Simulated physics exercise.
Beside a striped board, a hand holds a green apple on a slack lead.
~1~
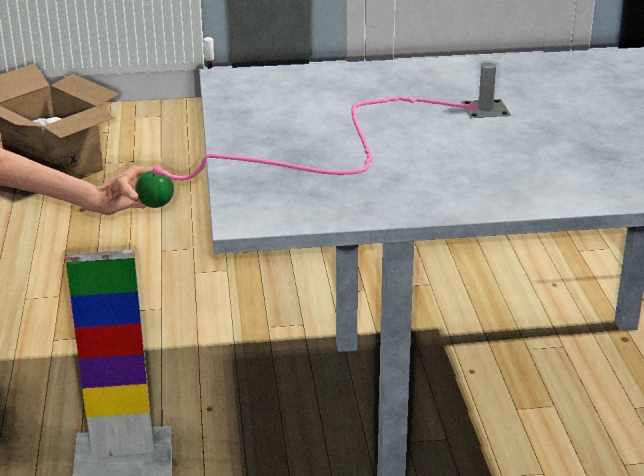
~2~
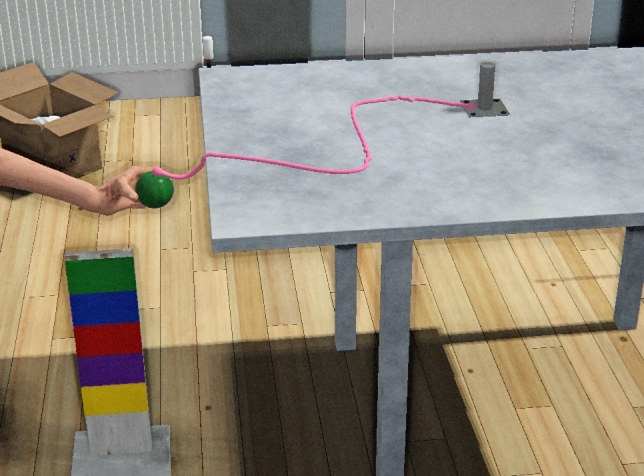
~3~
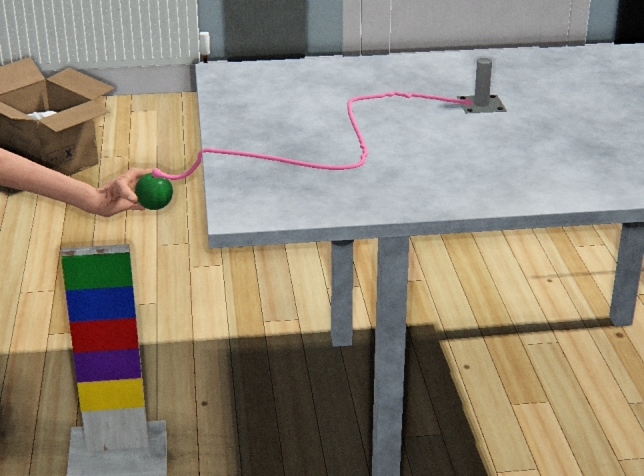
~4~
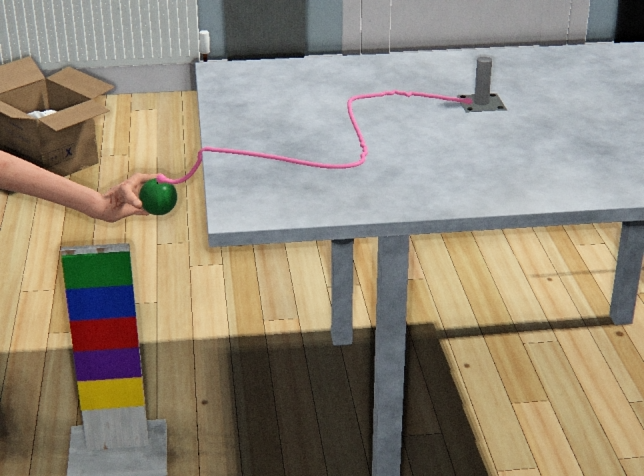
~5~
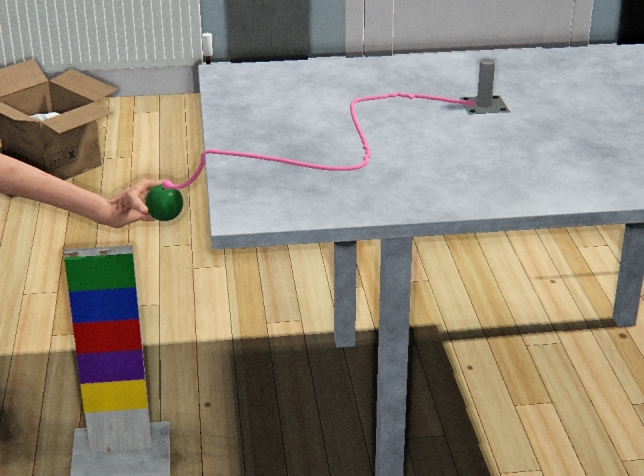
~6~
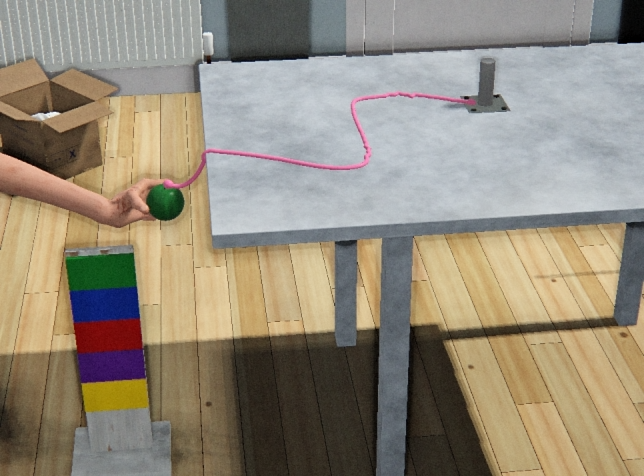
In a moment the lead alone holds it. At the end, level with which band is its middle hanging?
Level with purple.
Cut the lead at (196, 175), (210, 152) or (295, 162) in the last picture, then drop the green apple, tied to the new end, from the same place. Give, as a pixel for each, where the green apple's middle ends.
I'd expect it near (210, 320) on the first try, near (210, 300) on the second and near (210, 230) on the third.
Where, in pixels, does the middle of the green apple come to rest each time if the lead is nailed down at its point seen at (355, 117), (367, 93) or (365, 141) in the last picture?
Approximately at (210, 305), at (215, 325) and at (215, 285), in that order.
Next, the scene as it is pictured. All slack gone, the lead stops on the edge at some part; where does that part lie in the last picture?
In the last picture it is at roughly (367, 160).
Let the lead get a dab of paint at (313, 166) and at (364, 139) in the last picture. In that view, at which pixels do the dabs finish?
They go to (209, 191) and to (251, 128).
A little later, apple near (244, 340); level with purple.
Next, apple near (200, 349); level with purple.
When it is over, apple near (221, 342); level with purple. The purple one.
